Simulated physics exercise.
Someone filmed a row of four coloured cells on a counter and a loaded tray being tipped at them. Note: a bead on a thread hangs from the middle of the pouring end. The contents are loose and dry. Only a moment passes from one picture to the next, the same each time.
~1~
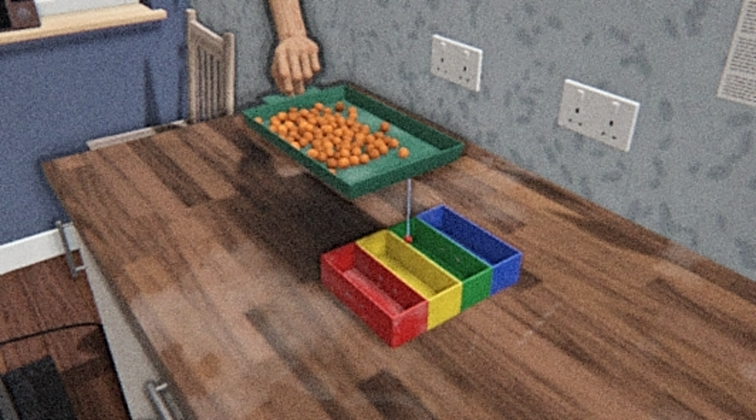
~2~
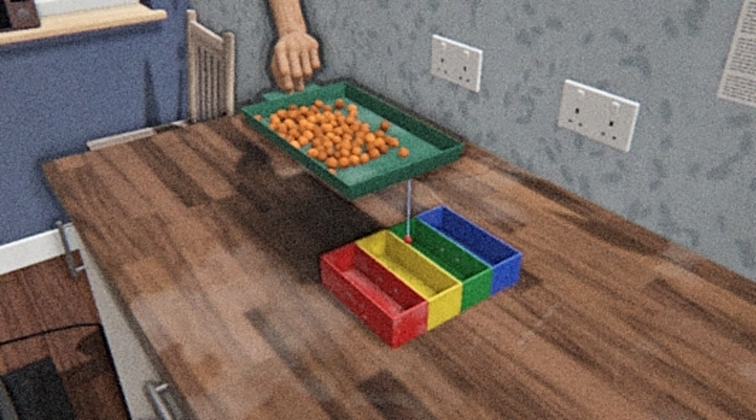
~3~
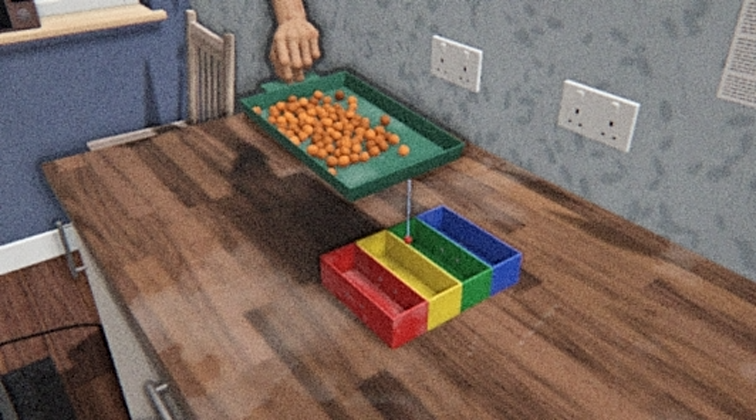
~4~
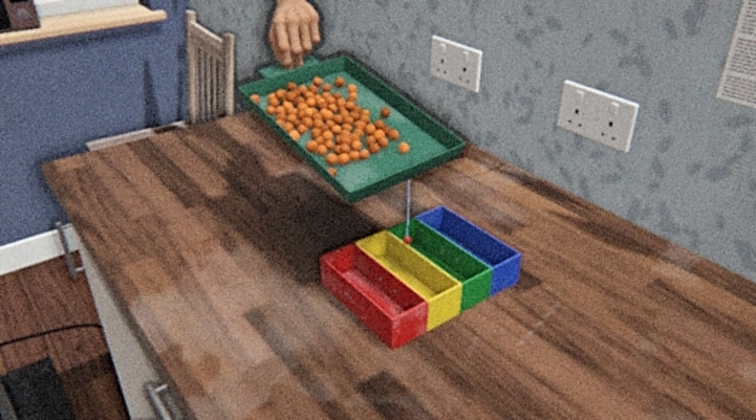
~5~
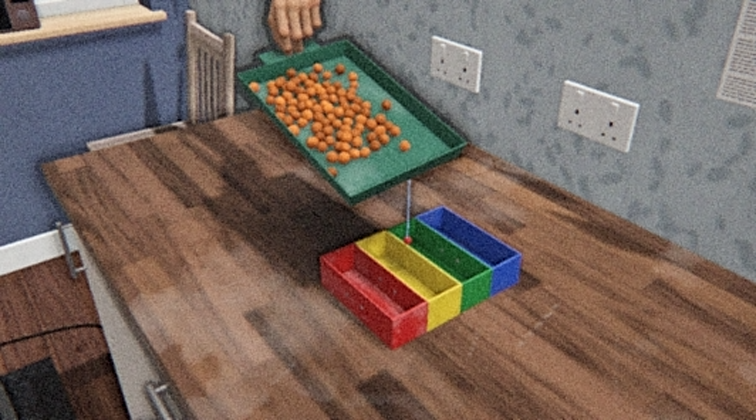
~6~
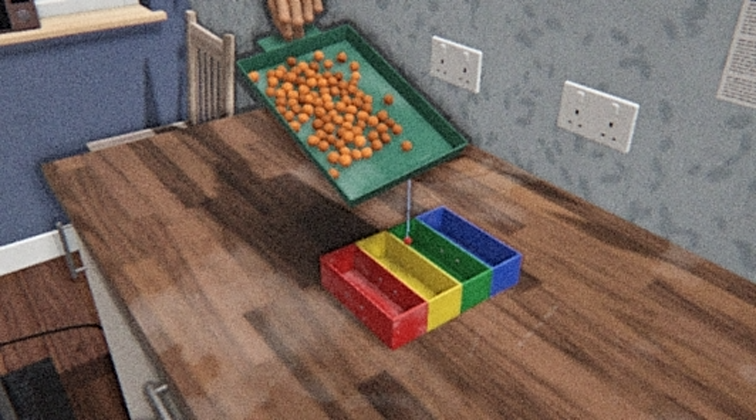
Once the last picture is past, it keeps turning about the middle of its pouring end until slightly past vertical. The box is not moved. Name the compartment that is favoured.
Red.
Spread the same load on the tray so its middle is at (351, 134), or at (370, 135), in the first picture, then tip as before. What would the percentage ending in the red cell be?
Shares: 50 % for the first, 40 % for the second.
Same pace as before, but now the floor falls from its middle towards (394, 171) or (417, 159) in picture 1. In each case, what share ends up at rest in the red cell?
About 20 %, then 0 %.
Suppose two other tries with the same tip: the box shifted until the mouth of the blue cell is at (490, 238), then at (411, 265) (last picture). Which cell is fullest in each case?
Going by the two tries in order: Red, then the cell in green.
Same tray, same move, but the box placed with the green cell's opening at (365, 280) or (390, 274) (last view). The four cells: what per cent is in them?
Close to 90 %, followed by close to 90 %.
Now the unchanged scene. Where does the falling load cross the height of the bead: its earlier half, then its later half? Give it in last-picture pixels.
I'd say close to (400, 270) at first and close to (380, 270) later on.
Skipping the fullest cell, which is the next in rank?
Ranked number two: Yellow.
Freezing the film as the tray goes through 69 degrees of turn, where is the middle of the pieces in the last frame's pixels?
Look about (366, 146) in the last picture.
Soon after the last picture, tray tipped steeply; all on the tray.
A little later, tray tipped past a quarter turn; most on the tray; a small part in the red cell; a stray few in the yellow cell; a stray few in the green cell; a small part falling or outside the box.
Later still, tray tipped past a quarter turn; about half in the red cell; about a quarter in the yellow cell; a small part in the green cell; about a quarter falling or outside the box.
At rest, tray tipped past a quarter turn; about half in the red cell; about a quarter in the yellow cell; a small part in the green cell; none in the blue cell; about a quarter outside the box.
